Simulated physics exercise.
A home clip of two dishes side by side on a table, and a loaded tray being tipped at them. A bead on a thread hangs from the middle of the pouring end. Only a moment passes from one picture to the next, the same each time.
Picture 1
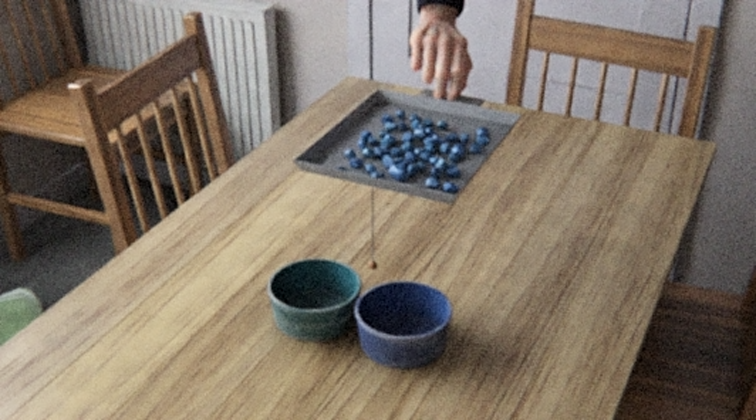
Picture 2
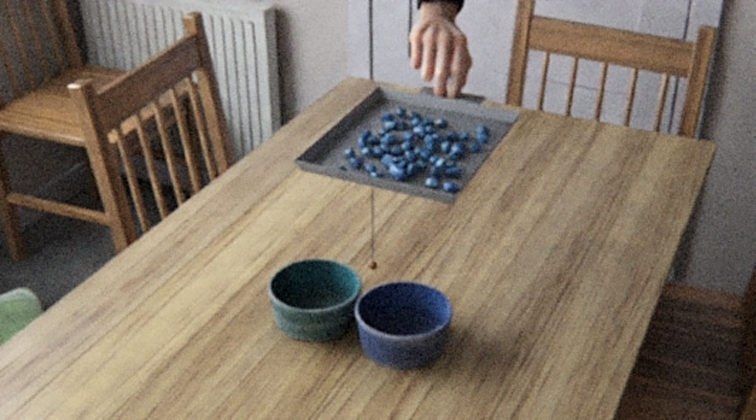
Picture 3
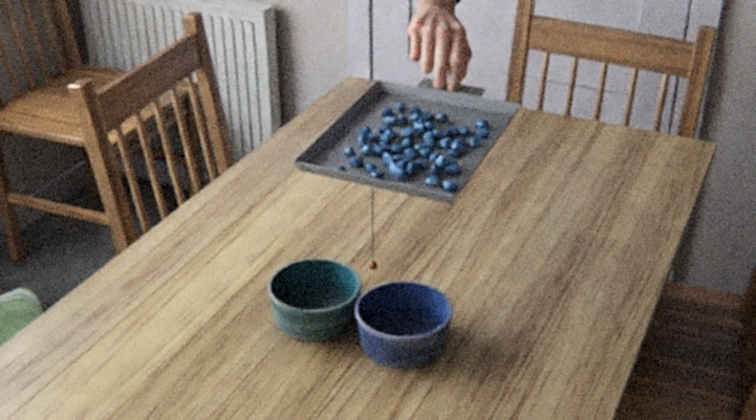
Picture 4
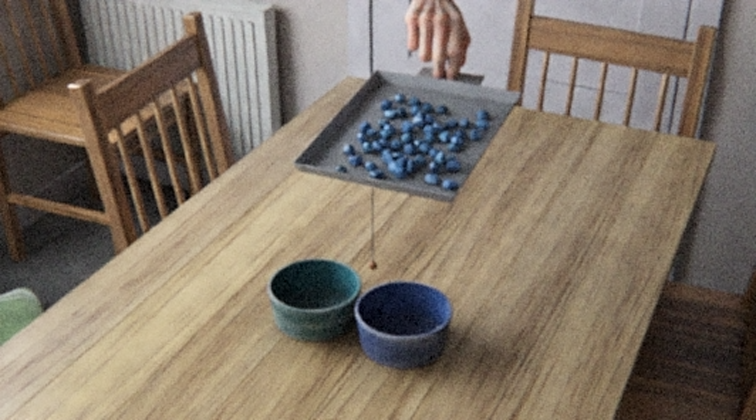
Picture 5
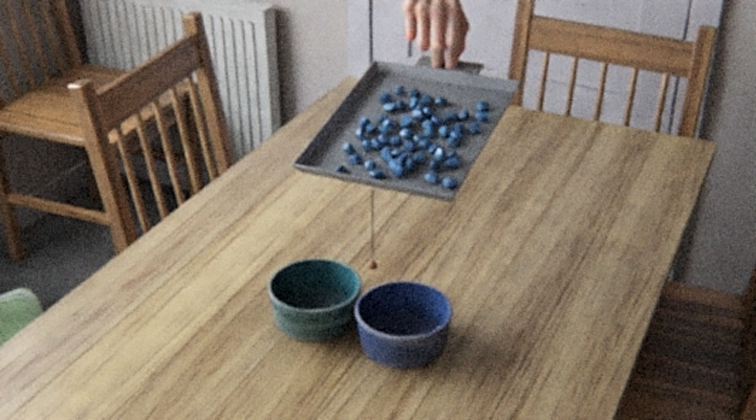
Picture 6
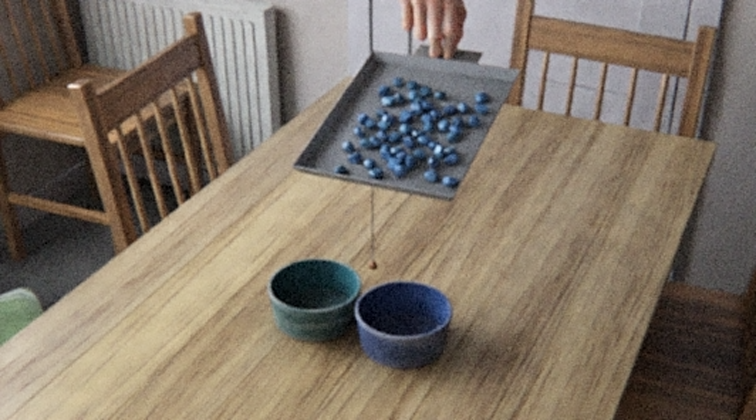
A hand grips the far edge of a grey tray of blue stones on a wooden table, seen from above in a room with wooden chairs and a white radiator. Nearer the viewer, a green bowl sits left of a blue one, below a small bead hanging on a thread. The hand gradually raises the tray's far edge, the stones shifting little, while the bowls and view stay still.
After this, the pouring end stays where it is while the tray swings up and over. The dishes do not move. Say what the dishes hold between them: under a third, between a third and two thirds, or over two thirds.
Caught overall: More than two thirds.
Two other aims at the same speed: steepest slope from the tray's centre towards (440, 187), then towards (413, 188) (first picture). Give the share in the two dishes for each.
Roughly 30 per cent, and 70 per cent.
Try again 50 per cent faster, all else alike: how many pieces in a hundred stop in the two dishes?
Close to 90 per cent.
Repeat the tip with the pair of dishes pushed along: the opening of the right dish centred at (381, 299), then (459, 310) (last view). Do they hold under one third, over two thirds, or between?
At the first place over two thirds, at the second between a third and two thirds.
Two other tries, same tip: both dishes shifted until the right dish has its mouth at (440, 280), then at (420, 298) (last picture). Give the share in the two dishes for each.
Roughly 0 per cent, and 80 per cent.
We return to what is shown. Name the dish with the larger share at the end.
More ends in the left dish.
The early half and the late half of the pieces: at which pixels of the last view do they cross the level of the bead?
Early half (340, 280), late half (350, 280).
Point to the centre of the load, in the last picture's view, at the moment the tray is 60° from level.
Around (368, 165).
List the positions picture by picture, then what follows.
Corners of the pouring end (300, 159) and (452, 193), level; middle of the load (409, 147), aquarium stones; left dish (293, 322); right dish (384, 349); bead on its thread (373, 265), in the first frame.
Corners of the pouring end (300, 159) and (452, 192), level; middle of the load (409, 146), in the second frame.
Corners of the pouring end (300, 160) and (451, 192), tipped barely, lowest at the left corner; middle of the load (408, 143), in the third frame.
Corners of the pouring end (300, 161) and (451, 192), tipped a little, lowest at the left corner; middle of the load (408, 138), in the fourth frame.
Corners of the pouring end (299, 162) and (450, 192), tipped a little, lowest at the left corner; middle of the load (407, 133), in the fifth frame.
Corners of the pouring end (299, 163) and (450, 192), tipped clearly, lowest at the left corner; middle of the load (407, 129); left dish (293, 322); right dish (384, 349), in the sixth frame.
Just after the last frame, tray tipped steeply; almost all on the tray; just a few in the air.
A moment on, tray tipped right over; roughly a quarter on the tray; about a tenth in the right dish; roughly a quarter in the left dish; just a few outside both; roughly half in the air.
Further on, tray tipped past a quarter turn; roughly a third in the right dish; roughly two thirds in the left dish; about a tenth outside both.
When it is over, tray tipped past a quarter turn; roughly a third in the right dish; roughly two thirds in the left dish; about a tenth outside both.
